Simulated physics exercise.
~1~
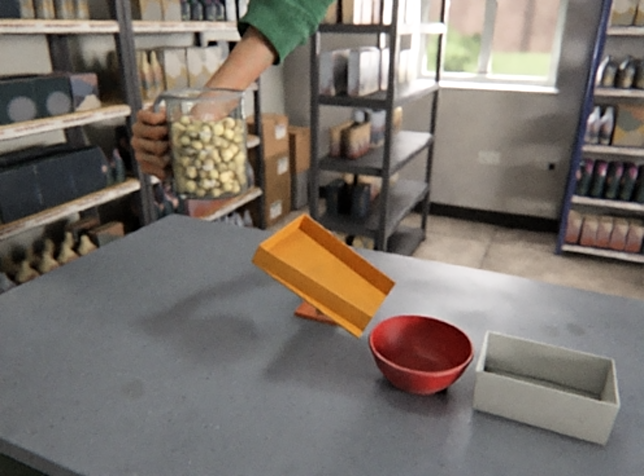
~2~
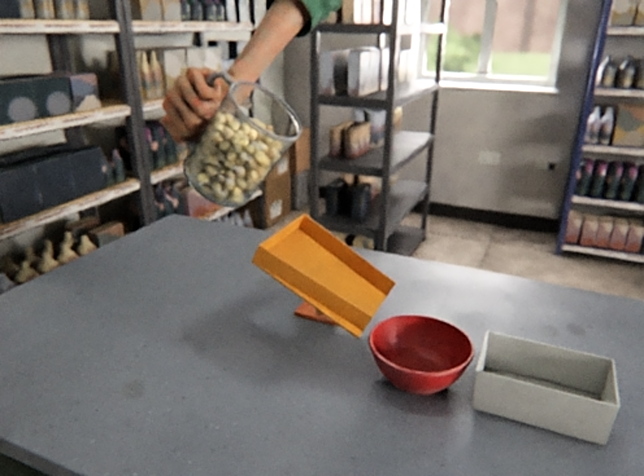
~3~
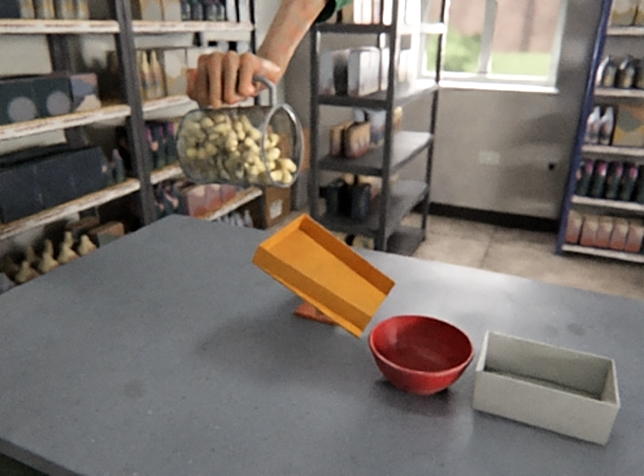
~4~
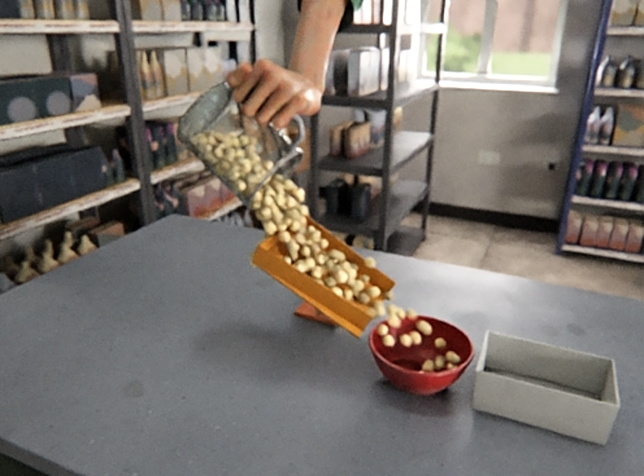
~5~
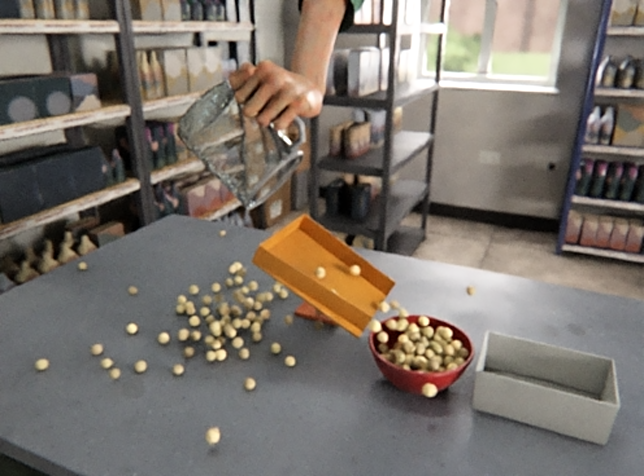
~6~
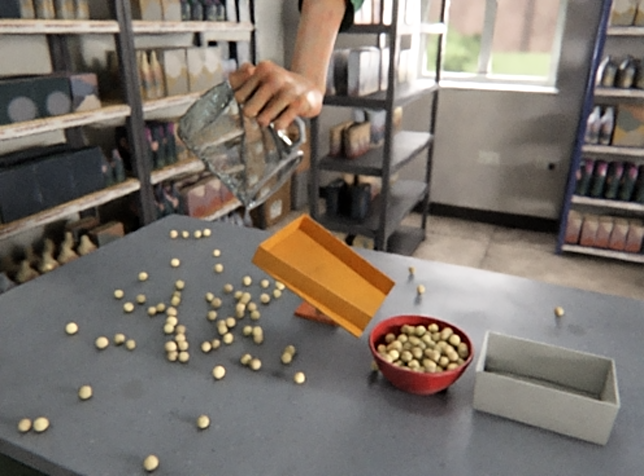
A hand tipped a clear jug of macadamia nuts over an orange chute, and the nuts poured down it into a red bowl, filling it, while many others scattered across the gray table, leaving the jug and chute empty and the white tin untouched.
